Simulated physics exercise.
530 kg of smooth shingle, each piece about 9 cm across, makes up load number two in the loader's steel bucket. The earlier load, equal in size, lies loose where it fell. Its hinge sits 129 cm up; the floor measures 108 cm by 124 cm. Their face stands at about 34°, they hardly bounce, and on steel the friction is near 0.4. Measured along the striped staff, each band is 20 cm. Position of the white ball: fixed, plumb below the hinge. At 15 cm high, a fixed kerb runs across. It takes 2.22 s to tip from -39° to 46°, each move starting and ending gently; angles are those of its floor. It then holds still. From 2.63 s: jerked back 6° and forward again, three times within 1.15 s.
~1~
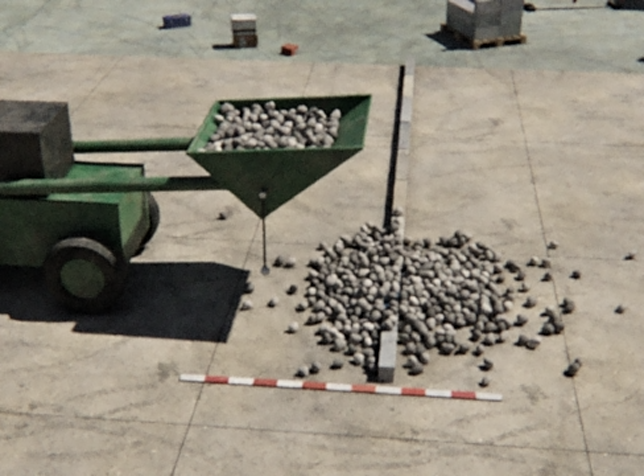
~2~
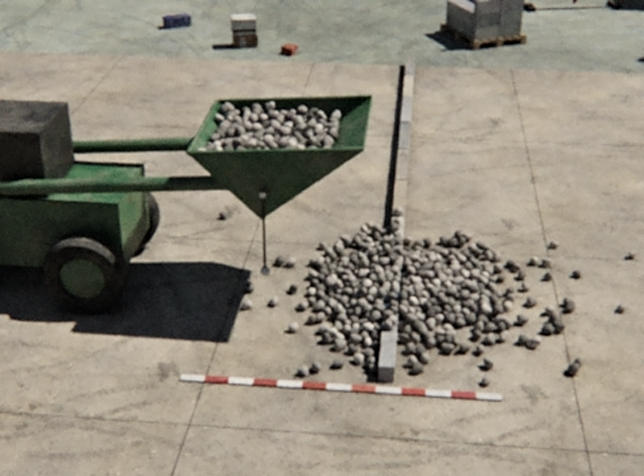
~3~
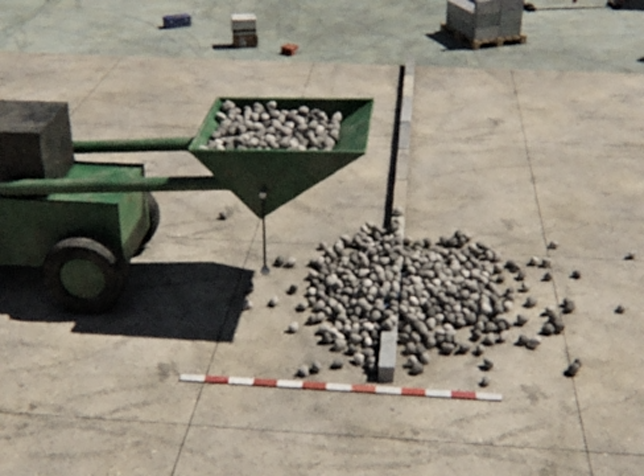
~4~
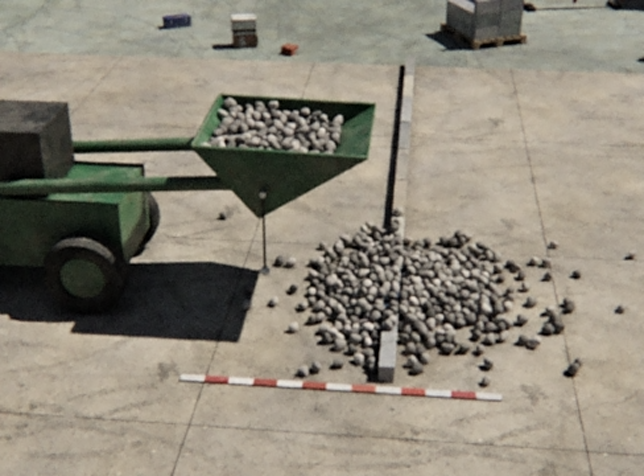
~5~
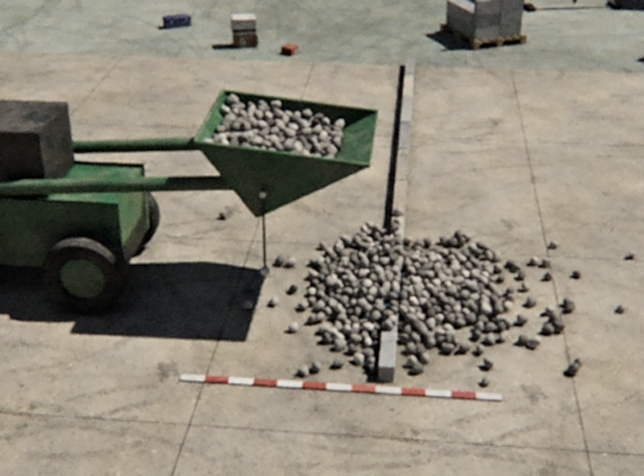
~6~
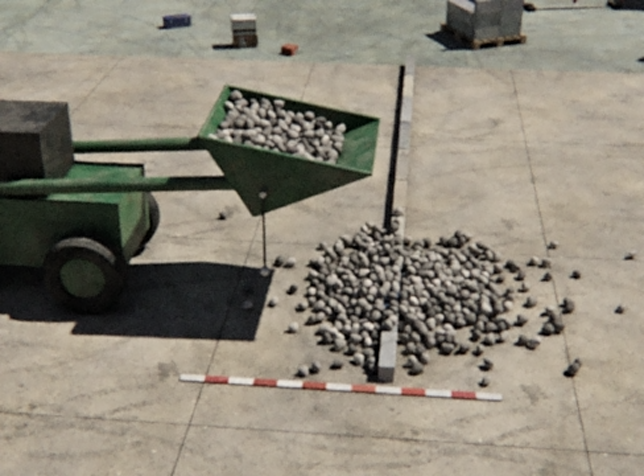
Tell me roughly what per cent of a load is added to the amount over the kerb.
Roughly 26 per cent of a load is added.
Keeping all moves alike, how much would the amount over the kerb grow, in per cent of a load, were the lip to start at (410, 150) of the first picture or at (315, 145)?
I'd say close to 85 per cent for one and close to 0 per cent for the other, in that order.
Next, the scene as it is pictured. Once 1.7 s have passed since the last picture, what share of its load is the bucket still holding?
It keeps some 5 percent of its load.
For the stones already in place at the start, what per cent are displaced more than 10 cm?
About 15 %.
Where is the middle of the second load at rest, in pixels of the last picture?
The middle ends up near (365, 277).
Then, 1.1 s after the last picture the floor is at 33°; in per cent of one load, 93 in the bucket, 57 on this side of the kerb, 50 over the kerb; the foremost stones are at (596, 296).
Then, 1.7 s after the last picture the floor is at 46°; in per cent of one load, 5 in the bucket, 127 on this side of the kerb, 68 over the kerb; the foremost stones are at (596, 296).
Then, 3.6 s after the last picture the floor is at 46°; in per cent of one load, 0 in the bucket, 124 on this side of the kerb, 76 over the kerb; the foremost stones are at (596, 296).
Then, 6.5 s after the last picture the floor is at 46°; in per cent of one load, 0 in the bucket, 124 on this side of the kerb, 76 over the kerb; the foremost stones are at (596, 296). Net gain over the kerb, 26.
